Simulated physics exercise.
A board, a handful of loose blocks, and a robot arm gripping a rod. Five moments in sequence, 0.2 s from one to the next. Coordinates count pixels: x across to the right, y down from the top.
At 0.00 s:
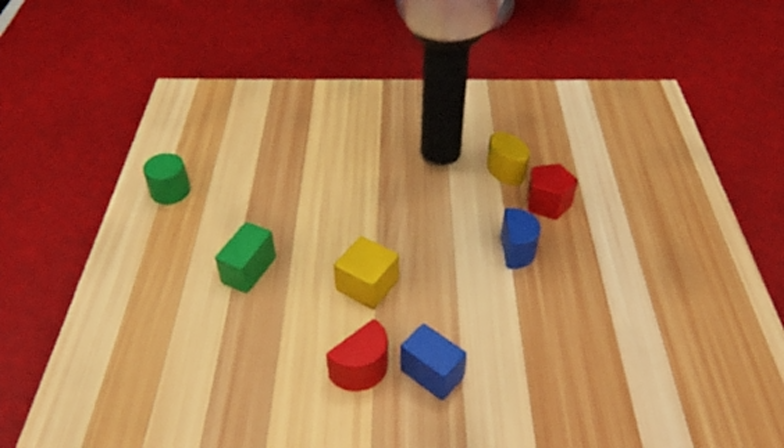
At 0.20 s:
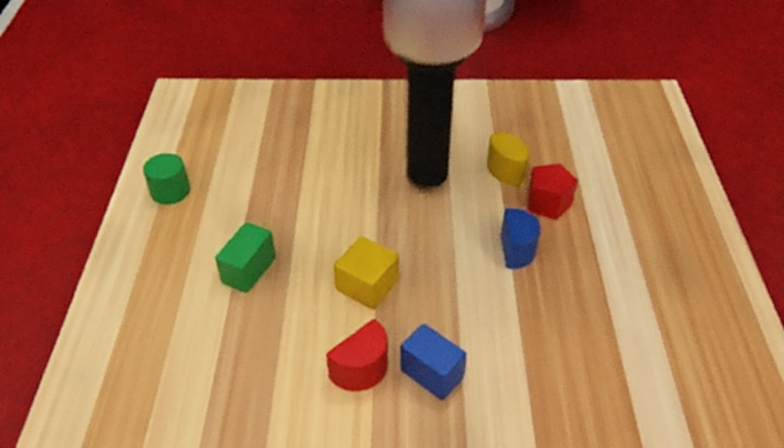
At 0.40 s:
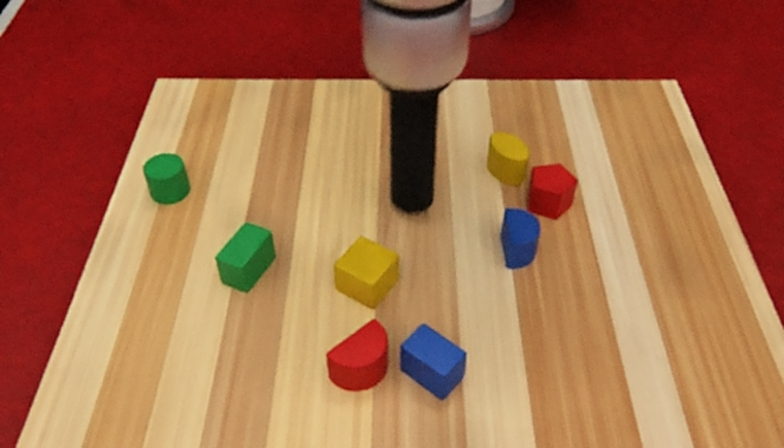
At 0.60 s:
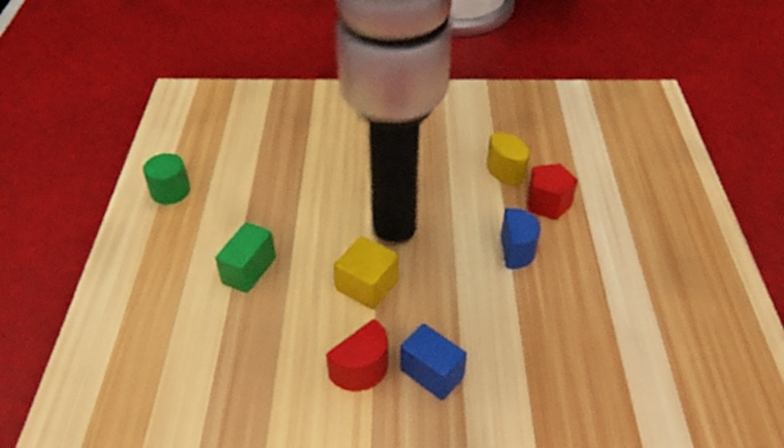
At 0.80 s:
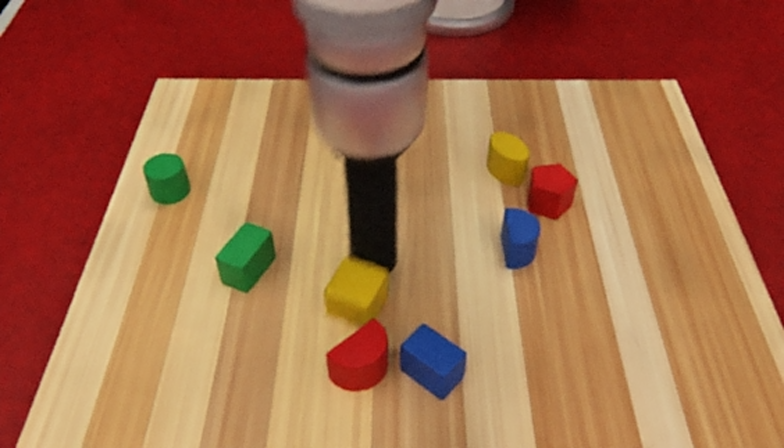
A robot arm holding a black rod moves down and to the left across a striped wooden board, passing between scattered red, green, blue and yellow blocks. The rod then reaches the yellow square block and nudges it slightly down and left, close to the red D-shaped block, while the others stay still.
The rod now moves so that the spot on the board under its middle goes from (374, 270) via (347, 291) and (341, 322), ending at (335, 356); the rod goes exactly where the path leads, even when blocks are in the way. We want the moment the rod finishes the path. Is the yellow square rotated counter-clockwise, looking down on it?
Yes, that is how it ends up.
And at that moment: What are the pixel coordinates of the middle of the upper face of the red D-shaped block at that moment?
It will likely be found at (380, 406).
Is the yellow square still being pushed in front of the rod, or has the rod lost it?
As far as I can tell, the yellow square is still leading the way in front of the rod.
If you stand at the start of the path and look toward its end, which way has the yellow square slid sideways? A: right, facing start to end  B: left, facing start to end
My answer is option B.
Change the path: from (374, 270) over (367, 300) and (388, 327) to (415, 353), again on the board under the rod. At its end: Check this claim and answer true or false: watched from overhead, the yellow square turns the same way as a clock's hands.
True - the claim holds.
The first path, step by step. Halfway along, rod at (342, 299); yellow square at (337, 325), turned 30° anticlockwise; red D-shaped block at (367, 358), turned 25° clockwise.
At the end, rod at (334, 347); yellow square at (338, 380), turned 50° anticlockwise; red D-shaped block at (380, 406), turned 15° clockwise; blue oblong in place.
